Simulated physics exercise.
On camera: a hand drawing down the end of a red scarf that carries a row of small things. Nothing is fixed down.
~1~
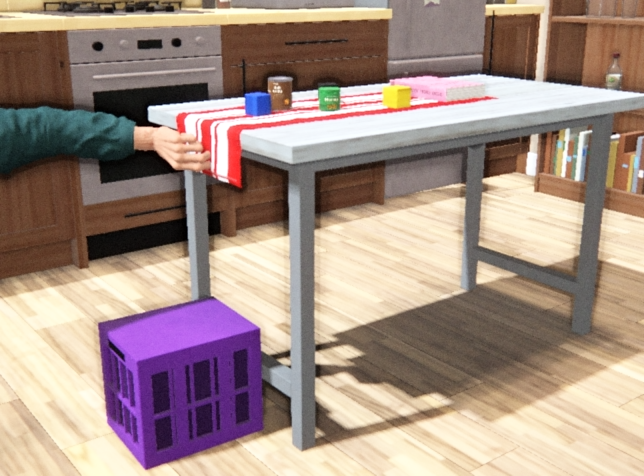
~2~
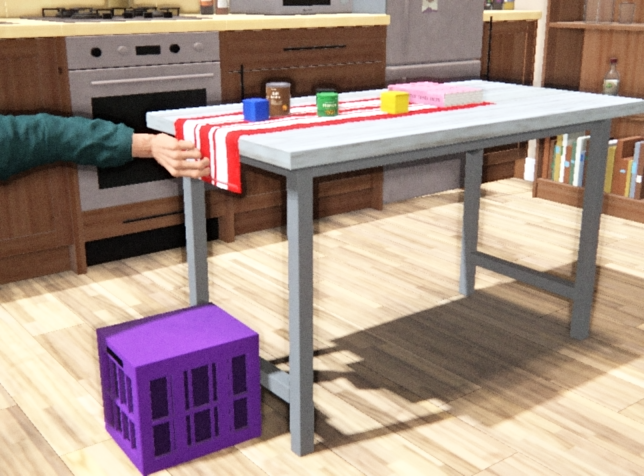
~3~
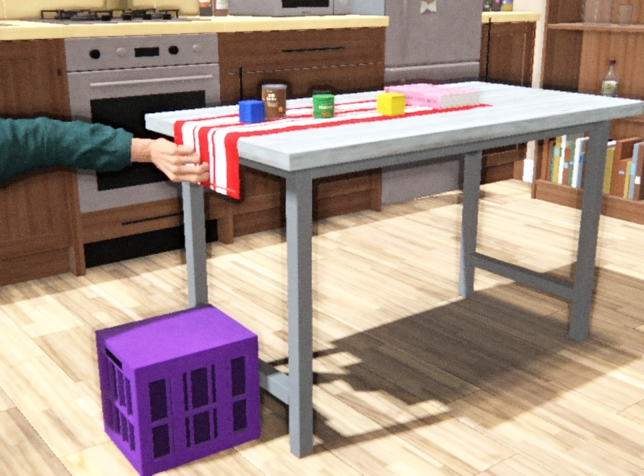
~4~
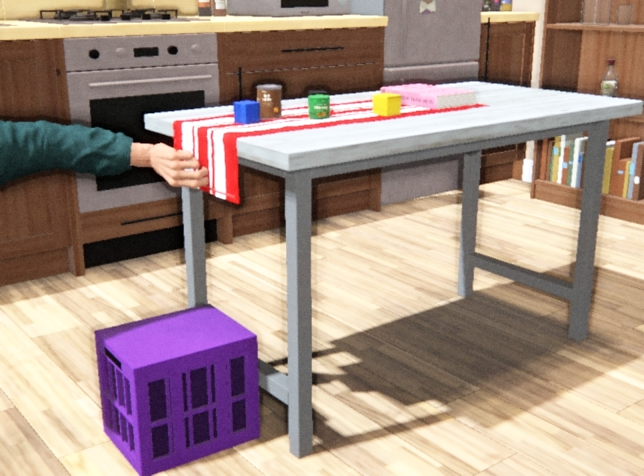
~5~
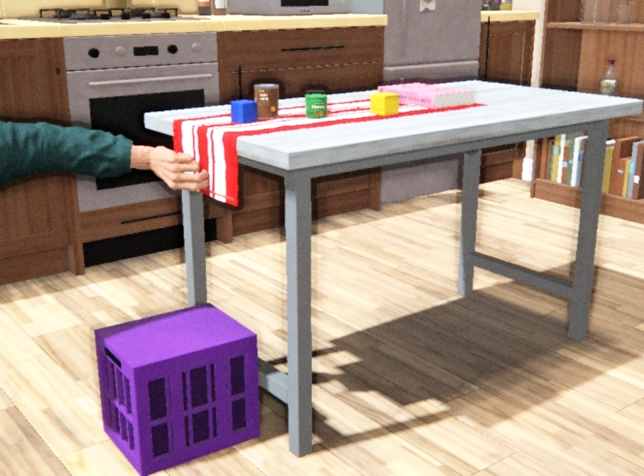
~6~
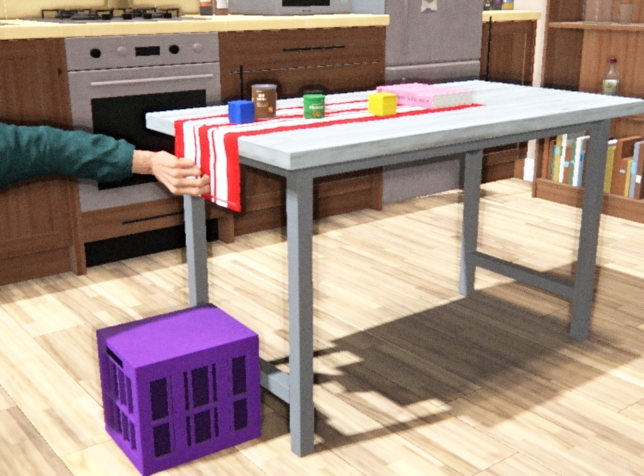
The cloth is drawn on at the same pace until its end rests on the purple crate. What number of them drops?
Over the edge go three.
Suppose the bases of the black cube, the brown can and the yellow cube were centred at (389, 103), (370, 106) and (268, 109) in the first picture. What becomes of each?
The black cube holds on, the brown can keeps its place on top, the yellow cube falls.
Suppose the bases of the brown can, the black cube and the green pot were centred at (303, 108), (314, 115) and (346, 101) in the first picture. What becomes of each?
The brown can tumbles off; the black cube drops off; the green pot survives.
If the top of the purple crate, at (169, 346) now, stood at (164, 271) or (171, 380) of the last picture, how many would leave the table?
Then 1 and 4.
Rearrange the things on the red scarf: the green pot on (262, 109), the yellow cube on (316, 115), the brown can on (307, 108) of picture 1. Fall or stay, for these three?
The green pot falls; the yellow cube is carried off; the brown can drops off.
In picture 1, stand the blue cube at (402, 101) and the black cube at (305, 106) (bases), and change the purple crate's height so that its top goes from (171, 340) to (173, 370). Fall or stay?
The blue cube holds on; the black cube tumbles off.
A little later, hem near (208, 281); blue cube and brown can gone.
Next, hem on the crate; blue cube, brown can and green pot gone.
When it is over, hem on the crate; blue cube, brown can and green pot gone. The table loses three.
